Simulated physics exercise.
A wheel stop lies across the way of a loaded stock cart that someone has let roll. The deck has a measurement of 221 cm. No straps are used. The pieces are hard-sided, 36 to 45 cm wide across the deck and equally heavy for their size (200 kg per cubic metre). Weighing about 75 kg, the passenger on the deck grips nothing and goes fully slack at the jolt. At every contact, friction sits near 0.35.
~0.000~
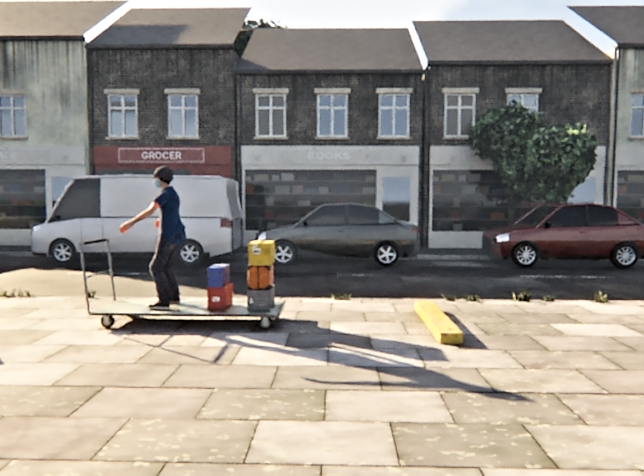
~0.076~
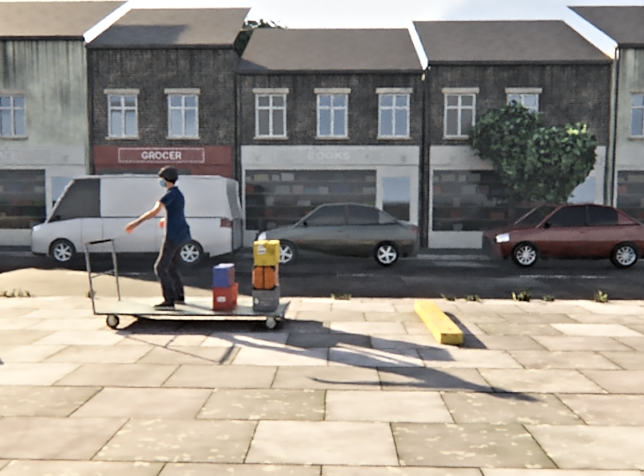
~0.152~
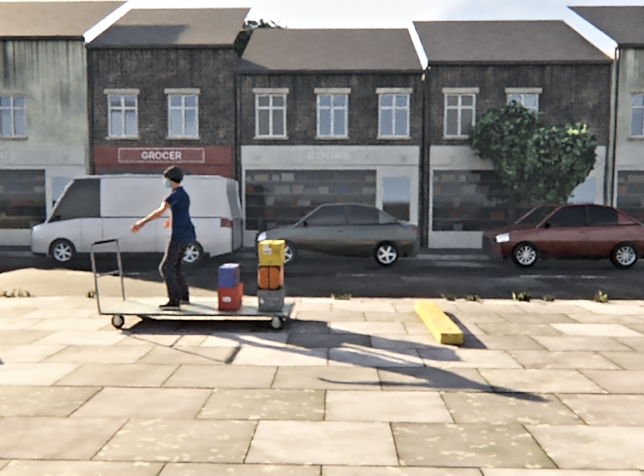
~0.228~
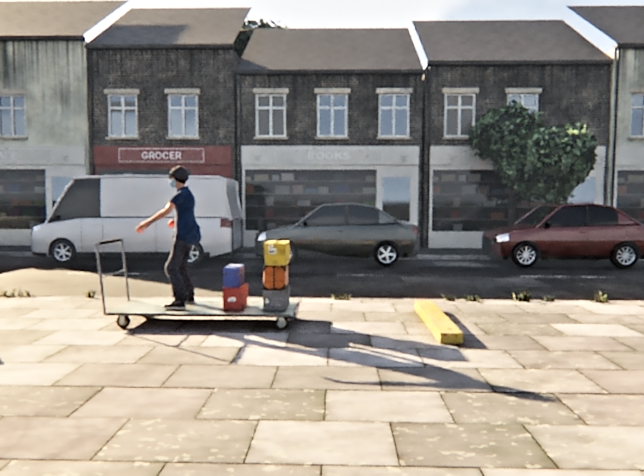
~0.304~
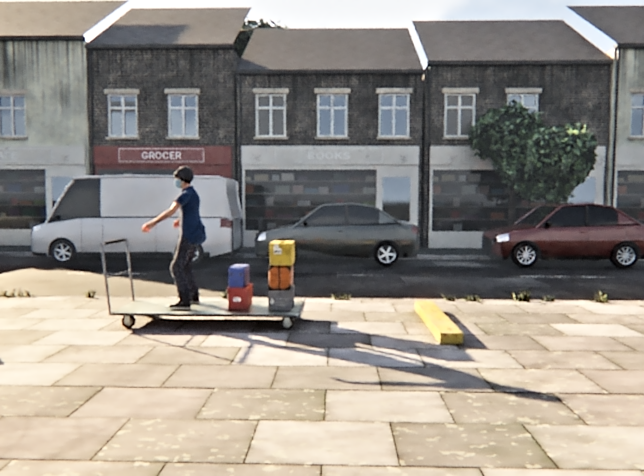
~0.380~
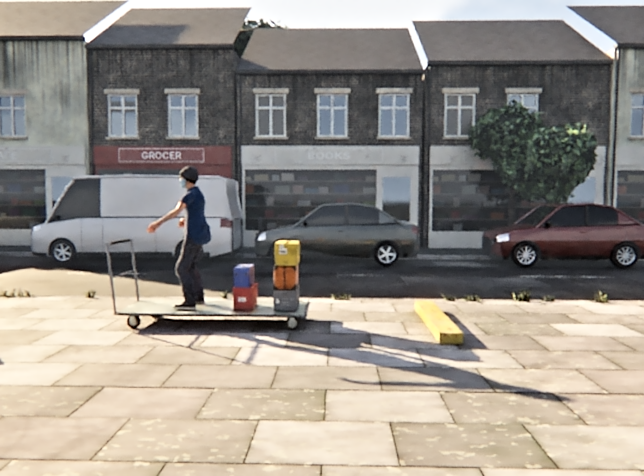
A flat cart, with a person in a dark blue top and dark trousers standing on its deck, rolls slowly rightward across sunlit paving, seen from the side by a still camera. Blue and red boxes sit beside a taller stack topped with yellow and orange at its right end, with a yellow bar lying farther right. Behind stand a white van, grey and red cars and brick shops, all motionless, while the rider holds their arms out toward the handle at left.
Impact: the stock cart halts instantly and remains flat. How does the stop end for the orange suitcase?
The orange suitcase is still aboard afterwards.
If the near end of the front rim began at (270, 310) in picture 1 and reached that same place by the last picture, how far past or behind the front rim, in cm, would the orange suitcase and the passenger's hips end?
Orange 10 behind, hips 90 behind.
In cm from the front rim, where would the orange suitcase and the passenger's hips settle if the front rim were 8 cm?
Then the orange one stops 10 cm short of the rim and the hips 100 cm short of it.
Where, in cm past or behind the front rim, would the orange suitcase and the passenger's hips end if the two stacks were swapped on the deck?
After the swap, orange stops 40 cm short of the rim while the hips stop 100 cm short.
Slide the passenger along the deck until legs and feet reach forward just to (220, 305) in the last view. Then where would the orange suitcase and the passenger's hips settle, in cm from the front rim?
You'd see the orange one end 10 cm behind and the hips 90 cm behind the front rim.
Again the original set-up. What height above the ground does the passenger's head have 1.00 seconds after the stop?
Height: Approx. 70 cm up.
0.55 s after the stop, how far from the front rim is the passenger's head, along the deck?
Roughly 100 cm behind the front rim.
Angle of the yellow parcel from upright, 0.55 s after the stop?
It leans roughly 0°.
The wheels strike at 2.23 s.
After 2.48 s the orange suitcase is 17 cm behind the rim, tilted 5°, near (420, 276) in the last picture's view.
After 2.78 s the orange suitcase is 19 cm behind the rim, tilted 0°, near (418, 277) in the last picture's view.
After 3.23 s the orange suitcase is 14 cm behind the rim, tilted 0°, near (422, 276) in the last picture's view.
When all is still (5.7 s), nothing is past the rim; behind it, blue toolbox, yellow parcel, grey carton, red tote, orange suitcase and the passenger's hips.
